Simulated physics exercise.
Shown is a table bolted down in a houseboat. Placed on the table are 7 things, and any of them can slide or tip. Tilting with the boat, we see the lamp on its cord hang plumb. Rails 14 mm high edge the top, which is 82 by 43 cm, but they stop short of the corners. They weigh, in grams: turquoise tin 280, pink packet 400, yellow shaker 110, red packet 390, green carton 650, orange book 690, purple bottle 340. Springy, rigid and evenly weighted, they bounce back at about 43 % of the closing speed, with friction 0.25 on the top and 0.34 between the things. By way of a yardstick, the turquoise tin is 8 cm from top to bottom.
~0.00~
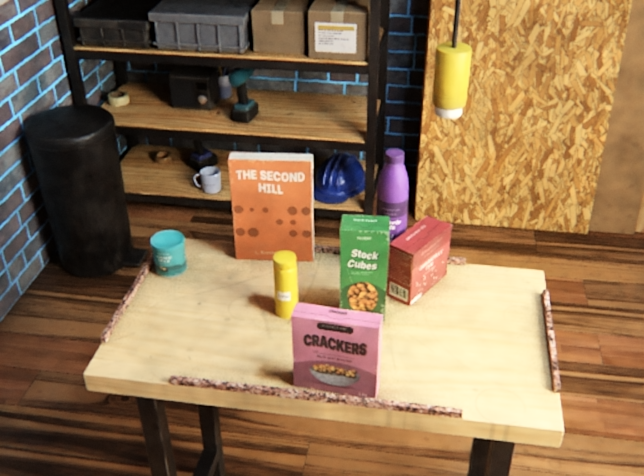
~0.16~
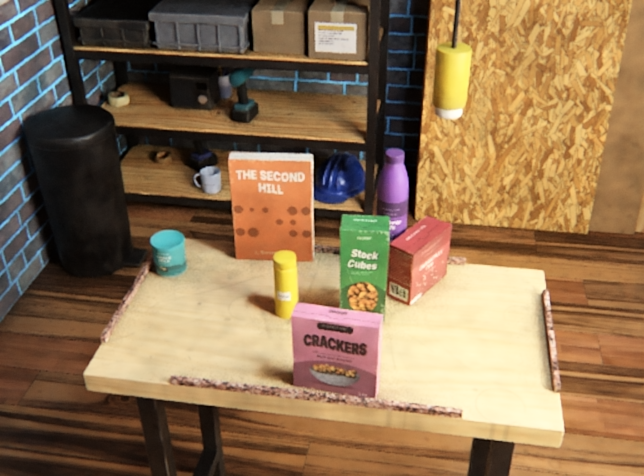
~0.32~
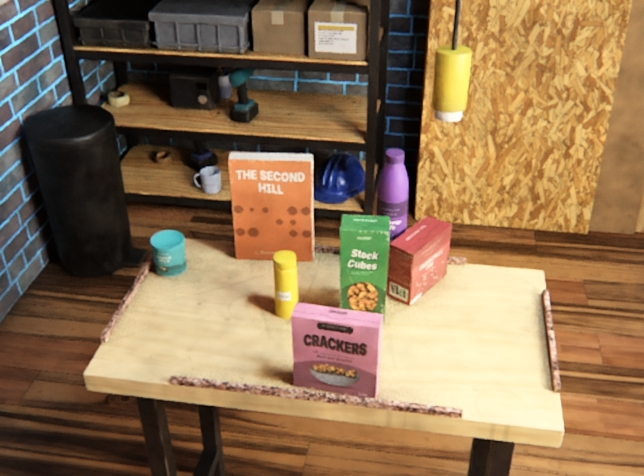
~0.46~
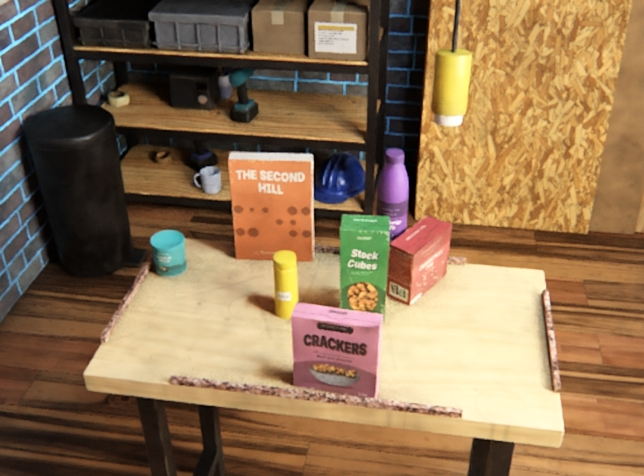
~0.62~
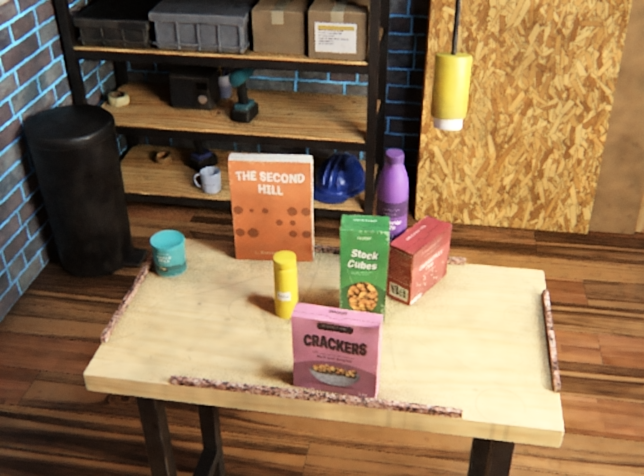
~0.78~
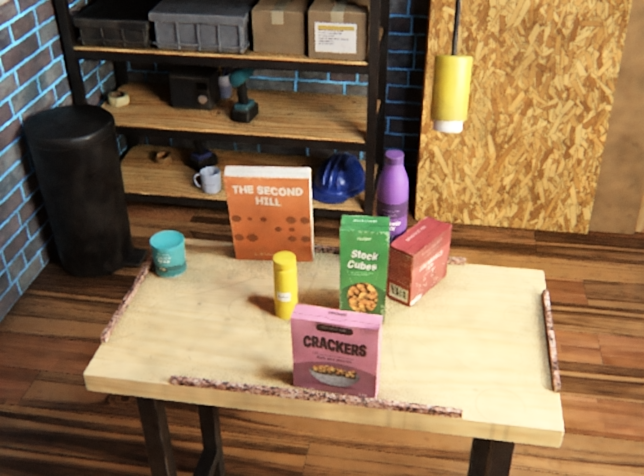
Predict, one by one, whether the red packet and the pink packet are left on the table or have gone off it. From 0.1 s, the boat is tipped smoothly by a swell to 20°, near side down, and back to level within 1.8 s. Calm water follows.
The red packet rides it out; the pink packet fails to hold on.
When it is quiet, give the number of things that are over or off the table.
I get 5.
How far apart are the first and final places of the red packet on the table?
Displacement: Approx. 27 cm.
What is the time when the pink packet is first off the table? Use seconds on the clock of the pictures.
Near 1.0 s on the clock.
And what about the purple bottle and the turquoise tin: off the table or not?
The purple bottle is still on the table; the turquoise tin ends on the table.
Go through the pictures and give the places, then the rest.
The first picture shows boat level; red packet (419, 260); pink packet (337, 352).
The second picture shows boat level; green carton (364, 270); orange book (273, 209).
The third picture shows floor tilted 3°, near side down; purple bottle (391, 216); turquoise tin (169, 254).
The fourth picture shows floor tilted 7°, near side down; yellow shaker (286, 285); green carton (364, 270).
The fifth picture shows floor tilted 12°, near side down; orange book (273, 209); purple bottle (391, 216).
The sixth picture shows floor tilted 17°, near side down; red packet (419, 261); pink packet (337, 352).
After 1.38 s, floor tilted 12°, near side down; pink packet and yellow shaker now off the table; red packet moved 21 cm near (421, 329); green carton on its side.
After 1.78 s, floor tilted 1°, near side down; green carton and orange book now off the table; red packet moved 27 cm near (417, 351); purple bottle on its side.
In the end (2.6 s), off the table, pink packet, yellow shaker, green carton and orange book; toppled on the table, purple bottle; not toppled but over 5 cm from the start, turquoise tin and red packet. In the last view, red packet near (417, 351).
